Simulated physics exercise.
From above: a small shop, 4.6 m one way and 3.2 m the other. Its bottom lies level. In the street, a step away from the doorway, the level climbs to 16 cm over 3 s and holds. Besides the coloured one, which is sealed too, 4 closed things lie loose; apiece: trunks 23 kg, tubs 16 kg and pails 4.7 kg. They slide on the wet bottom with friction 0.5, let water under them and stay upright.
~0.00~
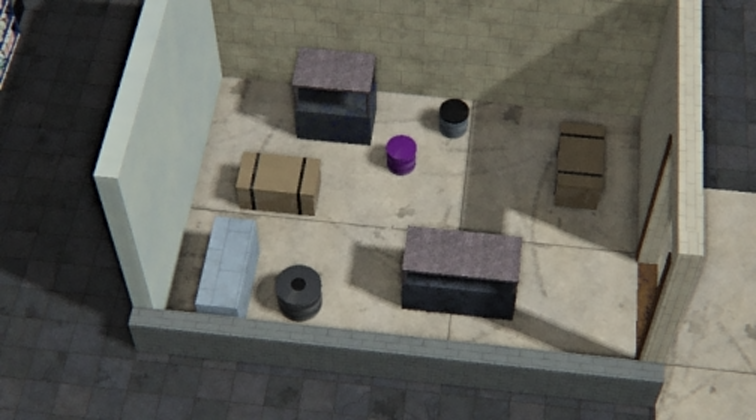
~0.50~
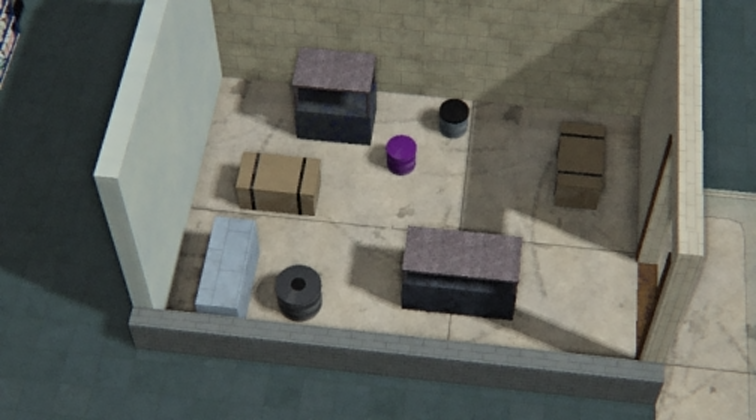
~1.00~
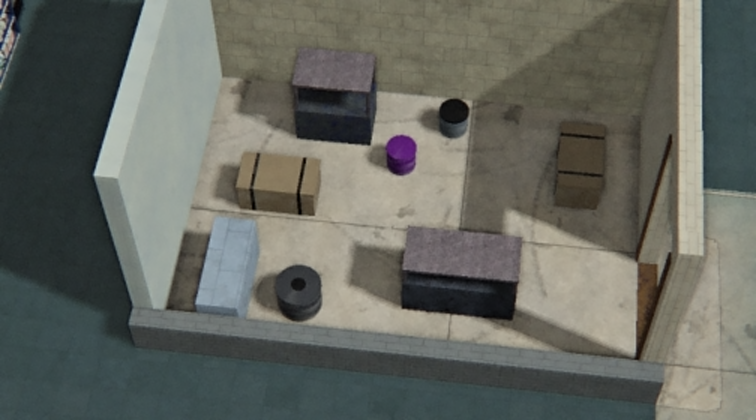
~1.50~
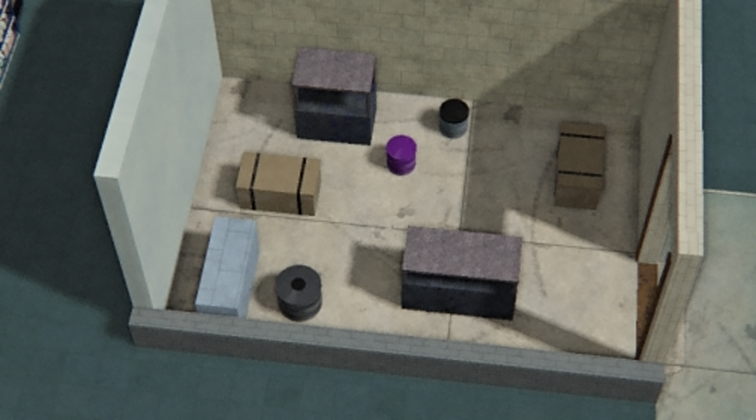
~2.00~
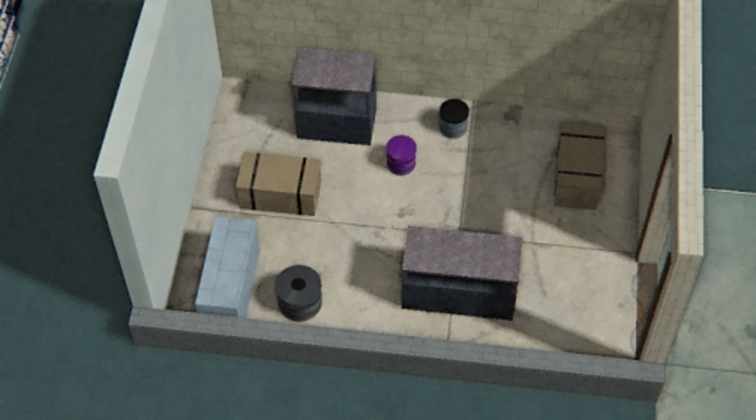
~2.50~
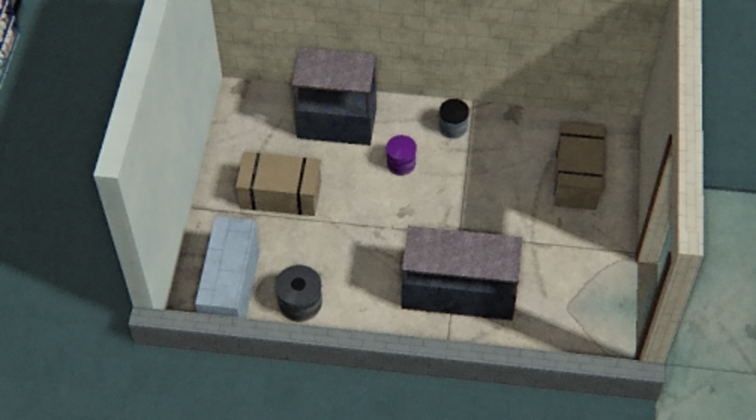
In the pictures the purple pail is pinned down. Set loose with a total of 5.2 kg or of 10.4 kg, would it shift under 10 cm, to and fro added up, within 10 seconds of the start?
Verdict: Only the higher weight holds it.
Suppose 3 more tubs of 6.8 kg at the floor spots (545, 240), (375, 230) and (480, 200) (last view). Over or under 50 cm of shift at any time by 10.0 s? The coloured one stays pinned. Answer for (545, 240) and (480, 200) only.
In turn: Past it, past it.
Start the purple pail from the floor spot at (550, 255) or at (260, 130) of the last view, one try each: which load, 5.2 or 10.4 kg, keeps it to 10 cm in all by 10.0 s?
In turn: Neither is enough; either load holds.
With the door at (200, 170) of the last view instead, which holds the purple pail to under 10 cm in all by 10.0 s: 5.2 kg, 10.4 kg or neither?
In that case only the higher weight holds it.
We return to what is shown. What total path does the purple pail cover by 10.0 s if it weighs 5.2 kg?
About 30 cm.
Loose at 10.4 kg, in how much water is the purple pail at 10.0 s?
About 8 cm.
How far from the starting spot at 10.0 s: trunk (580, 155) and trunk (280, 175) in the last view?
In turn: 0 cm, 0 cm.
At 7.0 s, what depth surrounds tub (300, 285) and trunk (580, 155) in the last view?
Roughly 5 and 1 cm.
After 3.5 s the purple pail would be 0 cm from its start with 5.2 kg and 0 cm from its start with 10.4 kg; 0 cm of water round it then.
After 4.5 s the purple pail would be 0 cm from its start with 5.2 kg and 0 cm from its start with 10.4 kg; 0 cm of water round it then.
After 7.0 s the purple pail would be 0 cm from its start with 5.2 kg and 0 cm from its start with 10.4 kg; 4 cm of water round it then.
After 10.0 s the purple pail would be 24 cm from its start with 5.2 kg and 0 cm from its start with 10.4 kg; 8 cm of water round it then.
